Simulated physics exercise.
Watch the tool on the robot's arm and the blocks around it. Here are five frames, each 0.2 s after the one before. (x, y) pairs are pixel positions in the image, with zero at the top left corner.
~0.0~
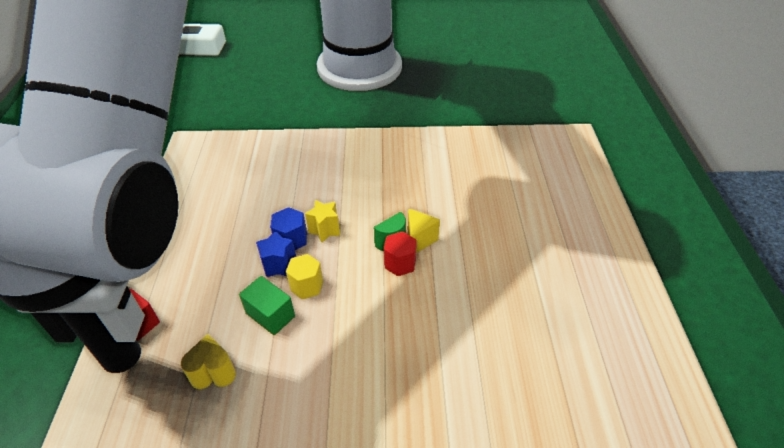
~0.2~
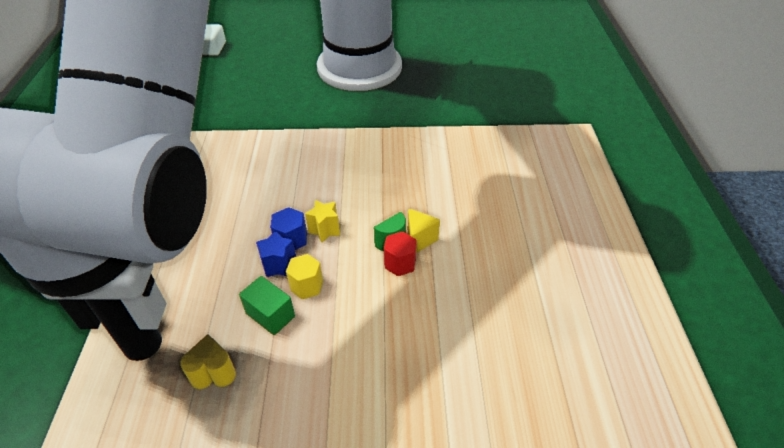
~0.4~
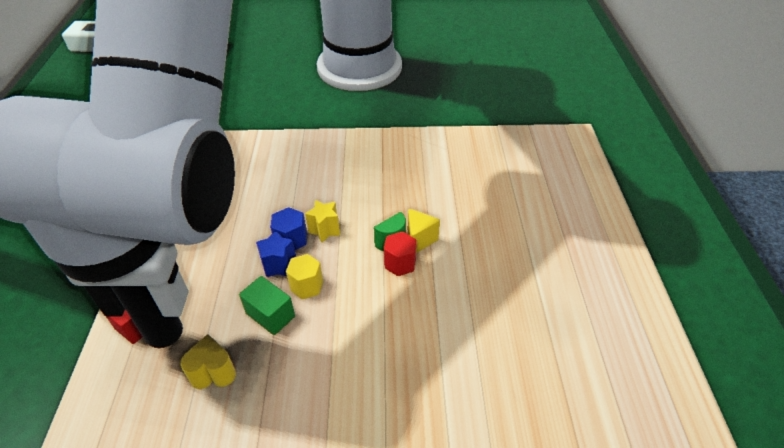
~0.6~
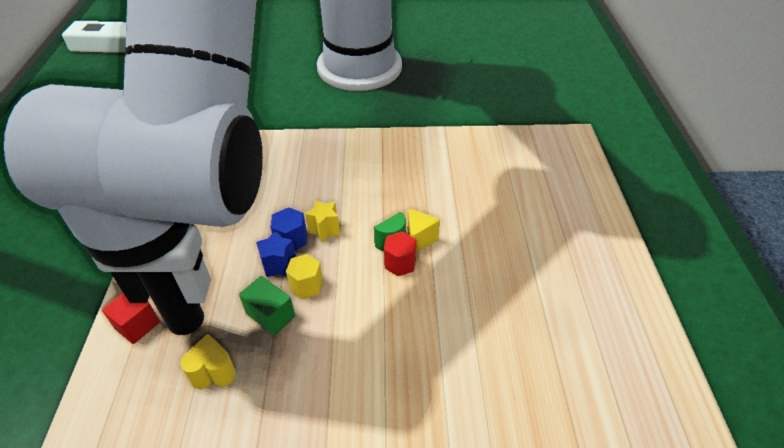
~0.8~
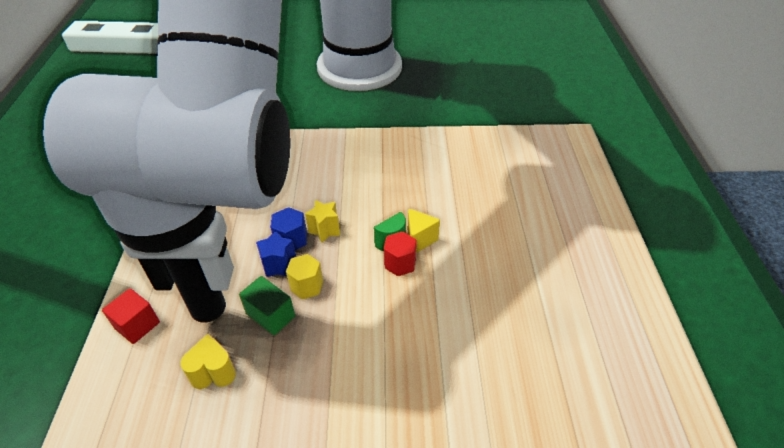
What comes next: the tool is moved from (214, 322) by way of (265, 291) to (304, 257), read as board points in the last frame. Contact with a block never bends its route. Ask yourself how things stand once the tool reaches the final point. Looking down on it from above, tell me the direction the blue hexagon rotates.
Looking down on the board, it turns clockwise.
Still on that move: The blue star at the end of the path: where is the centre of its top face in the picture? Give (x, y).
Somewhere near (278, 226).
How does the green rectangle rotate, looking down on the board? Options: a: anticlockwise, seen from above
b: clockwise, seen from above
Correct choice: B.
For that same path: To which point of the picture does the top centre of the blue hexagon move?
Answer: (287, 201).
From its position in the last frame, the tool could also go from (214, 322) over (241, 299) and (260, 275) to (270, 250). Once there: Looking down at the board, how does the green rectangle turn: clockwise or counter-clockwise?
Clockwise rotation.
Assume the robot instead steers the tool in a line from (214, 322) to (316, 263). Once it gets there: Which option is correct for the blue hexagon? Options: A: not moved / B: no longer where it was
The answer is B.
The first path, step by step. One third of the way, tool at (246, 287); green rectangle at (281, 292), turned 30° clockwise.
Two thirds of the way, tool at (277, 266); green rectangle at (291, 287), turned 75° clockwise; blue star at (275, 238); blue hexagon at (288, 215), turned 15° clockwise; yellow hexagon at (320, 262), turned 20° anticlockwise.
At the end, tool at (301, 243); green rectangle at (292, 287), turned 75° clockwise; blue star at (278, 226), turned 55° anticlockwise; blue hexagon at (287, 201), turned 40° clockwise; yellow hexagon at (320, 262), turned 20° anticlockwise.
